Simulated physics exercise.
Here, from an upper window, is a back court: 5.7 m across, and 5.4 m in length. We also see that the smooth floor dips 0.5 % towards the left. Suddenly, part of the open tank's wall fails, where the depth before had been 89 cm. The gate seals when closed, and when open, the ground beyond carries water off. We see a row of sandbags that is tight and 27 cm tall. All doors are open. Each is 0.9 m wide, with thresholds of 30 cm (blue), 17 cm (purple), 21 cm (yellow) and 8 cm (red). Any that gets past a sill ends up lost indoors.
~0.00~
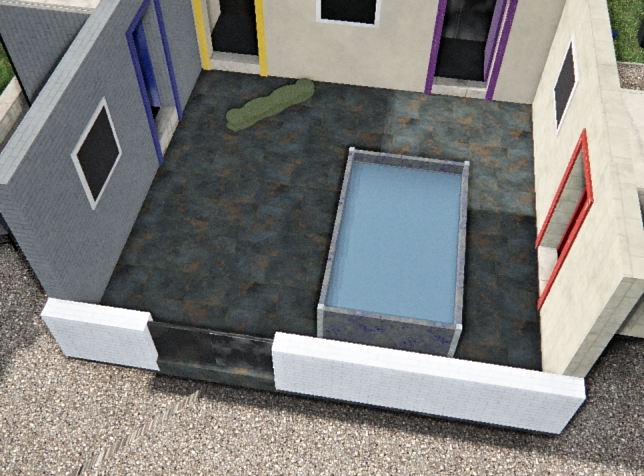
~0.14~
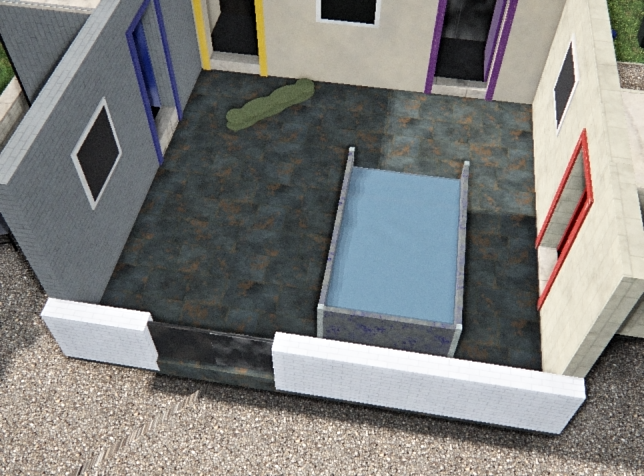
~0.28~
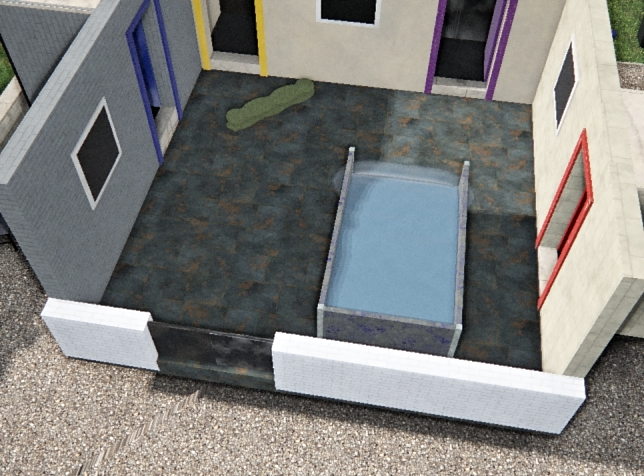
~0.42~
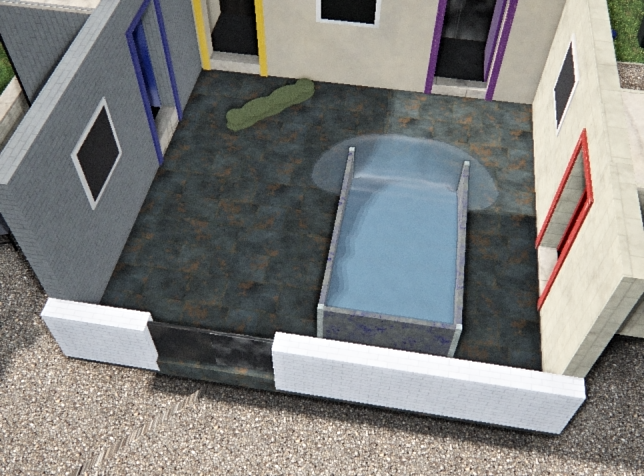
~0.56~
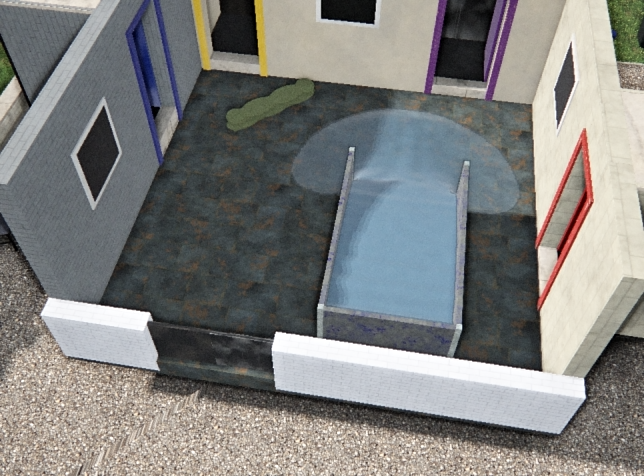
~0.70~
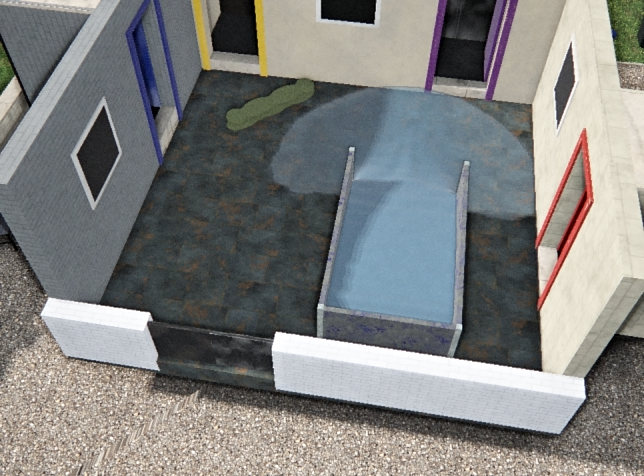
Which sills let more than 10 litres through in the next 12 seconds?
At the end, the blue door lets in a smaller amount than the limit; the purple door lets in a larger amount than the limit; the yellow door lets in a smaller amount than the limit; the red door lets in a larger amount than the limit.
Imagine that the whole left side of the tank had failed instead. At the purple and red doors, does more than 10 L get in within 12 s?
With respect to that limit, purple ends up inside it, red ends up outside it.
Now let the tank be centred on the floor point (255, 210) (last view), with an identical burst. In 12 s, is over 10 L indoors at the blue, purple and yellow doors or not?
So the blue door keeps within it, the purple door tops the limit and the yellow door tops the limit.
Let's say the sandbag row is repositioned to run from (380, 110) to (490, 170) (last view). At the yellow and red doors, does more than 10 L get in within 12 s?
Against the limit, the yellow door goes beyond it and the red door goes beyond it.
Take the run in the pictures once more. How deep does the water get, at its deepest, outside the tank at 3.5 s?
About 29 cm at most.
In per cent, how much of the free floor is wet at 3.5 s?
65 %.
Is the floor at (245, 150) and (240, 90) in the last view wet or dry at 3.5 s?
I'd call them drenched and then drenched.
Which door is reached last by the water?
Red.
After 1.4 s water covers 35 % of the floor and is deepest (47 cm) near (407, 97); blue door not reached, purple door 40 cm at the sill, 72 L in, yellow door not reached, red door not reached.
After 2.2 s water covers 45 % of the floor and is deepest (44 cm) near (354, 91); blue door not reached, purple door 42 cm at the sill, 195 L in, yellow door 6 cm at the sill, 0 L in, red door not reached.
After 3.5 s water covers 65 % of the floor and is deepest (29 cm) near (321, 94); blue door 9 cm at the sill, 0 L in, purple door 27 cm at the sill, 333 L in, yellow door 9 cm at the sill, 0 L in, red door 5 cm at the sill, 0 L in.
After 7.0 s water covers 95 % of the floor and is deepest (26 cm) near (384, 378); blue door 11 cm at the sill, 0 L in, purple door 10 cm at the sill, 356 L in, yellow door 6 cm at the sill, 0 L in, red door 6 cm at the sill, 0 L in.
After 12.0 s water covers 95 % of the floor and is deepest (17 cm) near (528, 156); blue door 10 cm at the sill, 0 L in, purple door 14 cm at the sill, 356 L in, yellow door 14 cm at the sill, 0 L in, red door 9 cm at the sill, 49 L in.
